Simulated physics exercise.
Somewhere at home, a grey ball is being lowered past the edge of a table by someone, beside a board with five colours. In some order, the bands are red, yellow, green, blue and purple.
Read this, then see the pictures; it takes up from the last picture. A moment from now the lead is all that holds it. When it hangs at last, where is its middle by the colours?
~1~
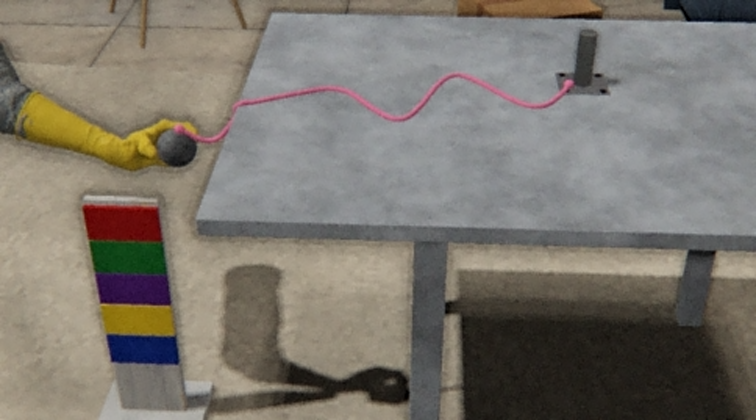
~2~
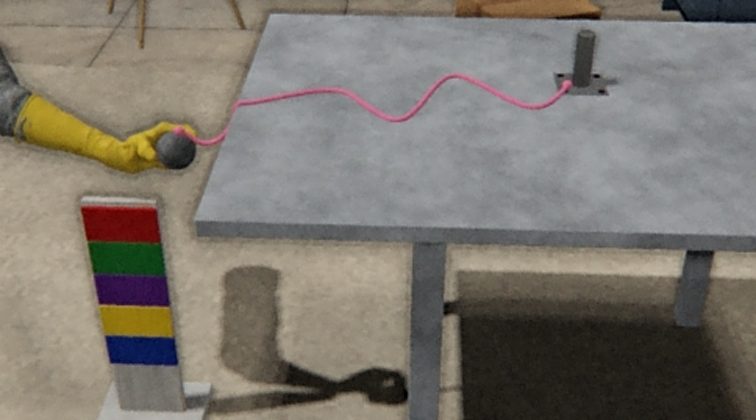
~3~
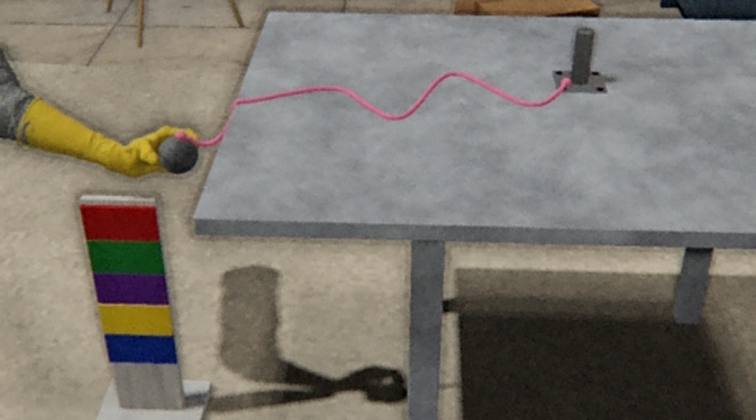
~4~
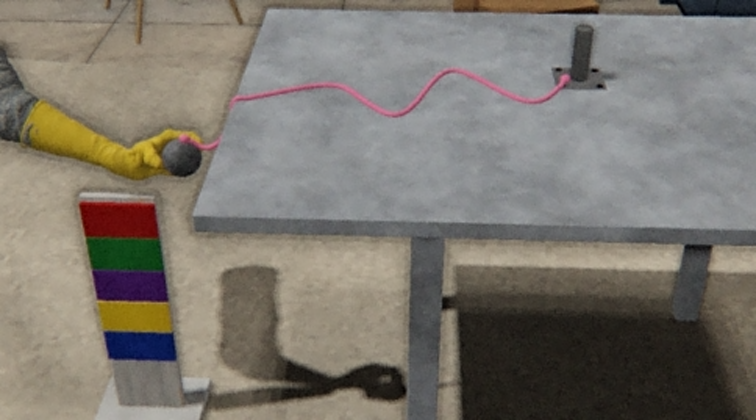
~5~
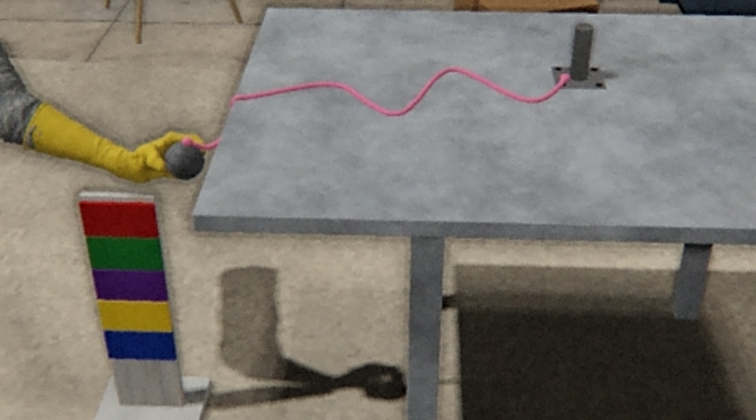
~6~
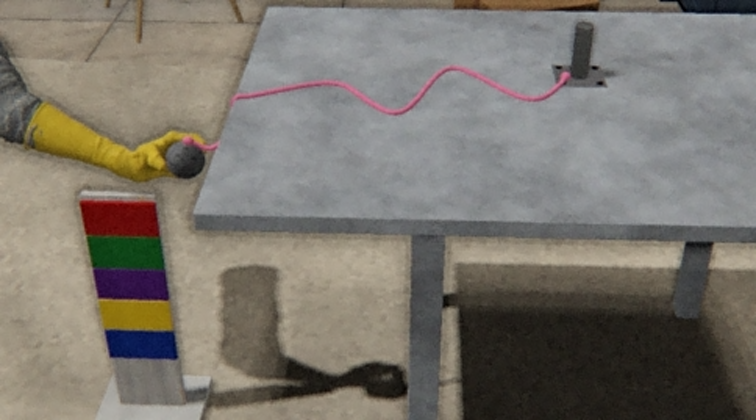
By the colours, at yellow.
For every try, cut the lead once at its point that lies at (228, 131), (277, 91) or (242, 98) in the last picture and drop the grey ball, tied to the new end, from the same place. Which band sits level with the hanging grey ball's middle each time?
Try 1: Purple. Try 2: Red. Try 3: Green.
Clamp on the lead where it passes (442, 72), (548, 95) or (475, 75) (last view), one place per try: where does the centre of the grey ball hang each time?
Going through the three tries, you get (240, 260), (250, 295) and (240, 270).
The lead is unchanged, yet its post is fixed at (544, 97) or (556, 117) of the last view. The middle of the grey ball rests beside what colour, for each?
Blue; blue.
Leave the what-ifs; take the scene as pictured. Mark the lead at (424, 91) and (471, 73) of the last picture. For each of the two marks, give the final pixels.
They end up at (333, 87) and (417, 84).
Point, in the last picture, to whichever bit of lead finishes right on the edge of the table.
You'll find it close to (366, 100).
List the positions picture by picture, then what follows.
Grey ball (177, 148); red (122, 225); green (127, 259); purple (133, 291); yellow (138, 321); blue (142, 351), in the first picture.
Grey ball (176, 151); lead through (548, 104) (473, 81) (419, 107) (357, 99) (262, 101), in the second picture.
Grey ball (179, 155), in the third picture.
Grey ball (182, 158); lead through (546, 99) (471, 76) (417, 102) (355, 94) (260, 96), in the fourth picture.
Grey ball (185, 160), in the fifth picture.
Grey ball (186, 160); lead through (546, 96) (471, 73) (417, 100) (355, 92) (260, 94), in the sixth picture.
Early on, ball near (214, 277); level with purple.
Midway, ball near (282, 297); level with yellow.
Near the end, ball near (240, 306); level with yellow.
Finally, ball near (258, 303); level with yellow. Its middle rests at the yellow band.
